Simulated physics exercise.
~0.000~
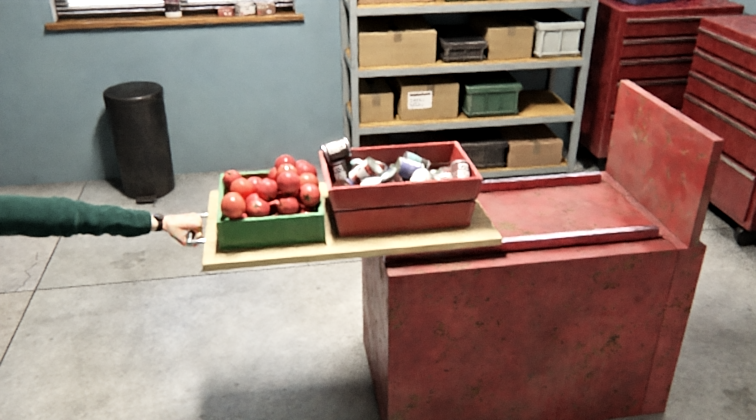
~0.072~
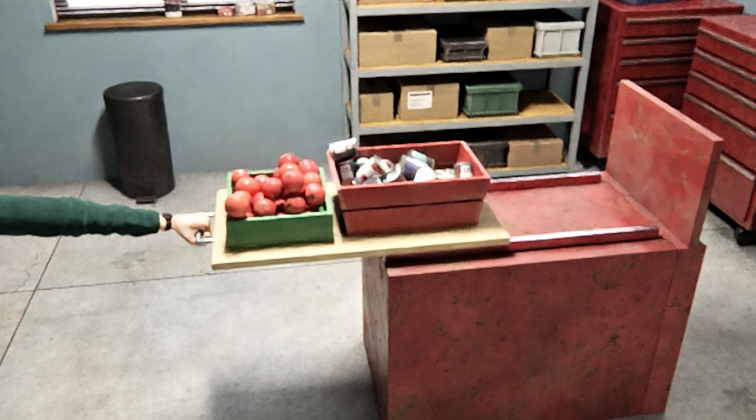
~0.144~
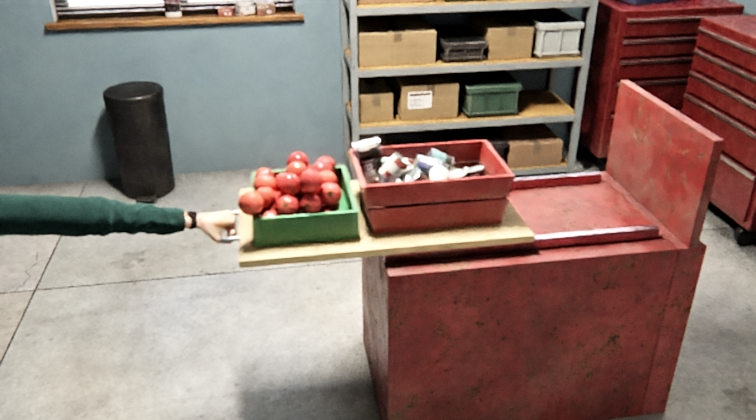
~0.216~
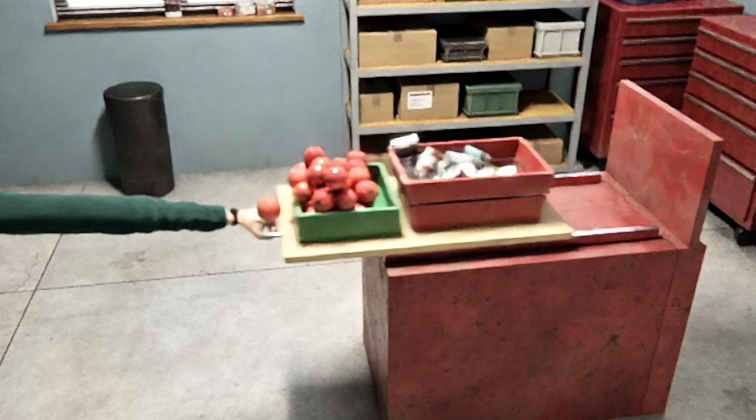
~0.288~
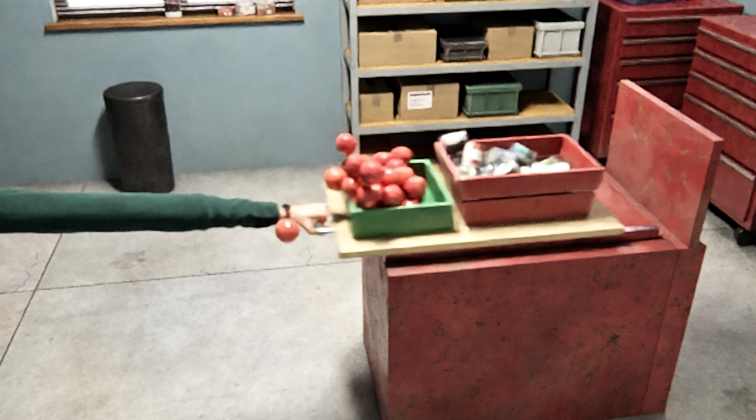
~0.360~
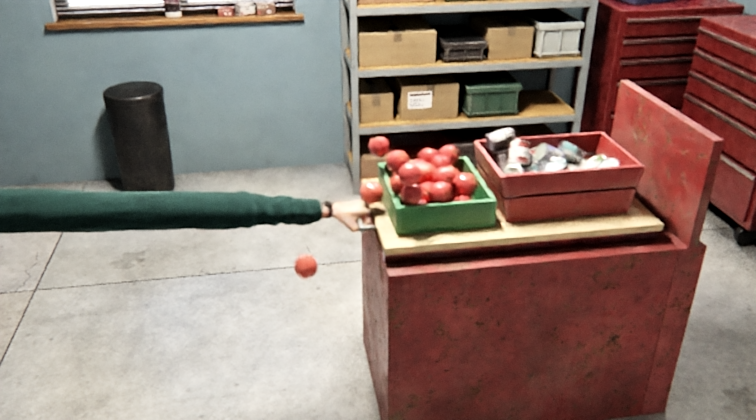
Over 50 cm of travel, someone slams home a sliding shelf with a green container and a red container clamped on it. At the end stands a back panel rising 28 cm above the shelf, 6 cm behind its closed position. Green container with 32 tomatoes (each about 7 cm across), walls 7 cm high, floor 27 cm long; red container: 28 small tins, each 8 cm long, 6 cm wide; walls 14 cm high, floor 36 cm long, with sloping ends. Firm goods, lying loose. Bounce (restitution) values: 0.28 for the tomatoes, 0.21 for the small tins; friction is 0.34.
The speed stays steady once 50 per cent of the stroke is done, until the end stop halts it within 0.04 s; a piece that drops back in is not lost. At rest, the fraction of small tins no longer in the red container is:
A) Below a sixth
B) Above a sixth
The answer is A.
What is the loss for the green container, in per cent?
For the green container, 30 percent.
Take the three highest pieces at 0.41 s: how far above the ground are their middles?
Around 90 centimetres.
After 0.41 s, 2 of 32 out of the green container and 0 of 28 out of the red container.
After 0.53 s, 6 of 32 out of the green container and 1 of 28 out of the red container.
After 0.75 s, 7 of 32 out of the green container and 1 of 28 out of the red container.
When it is over (at 1.18 s), 9 of 32 out of the green container and 1 of 28 out of the red container. Asked share, 1 of 28, 4 per cent.
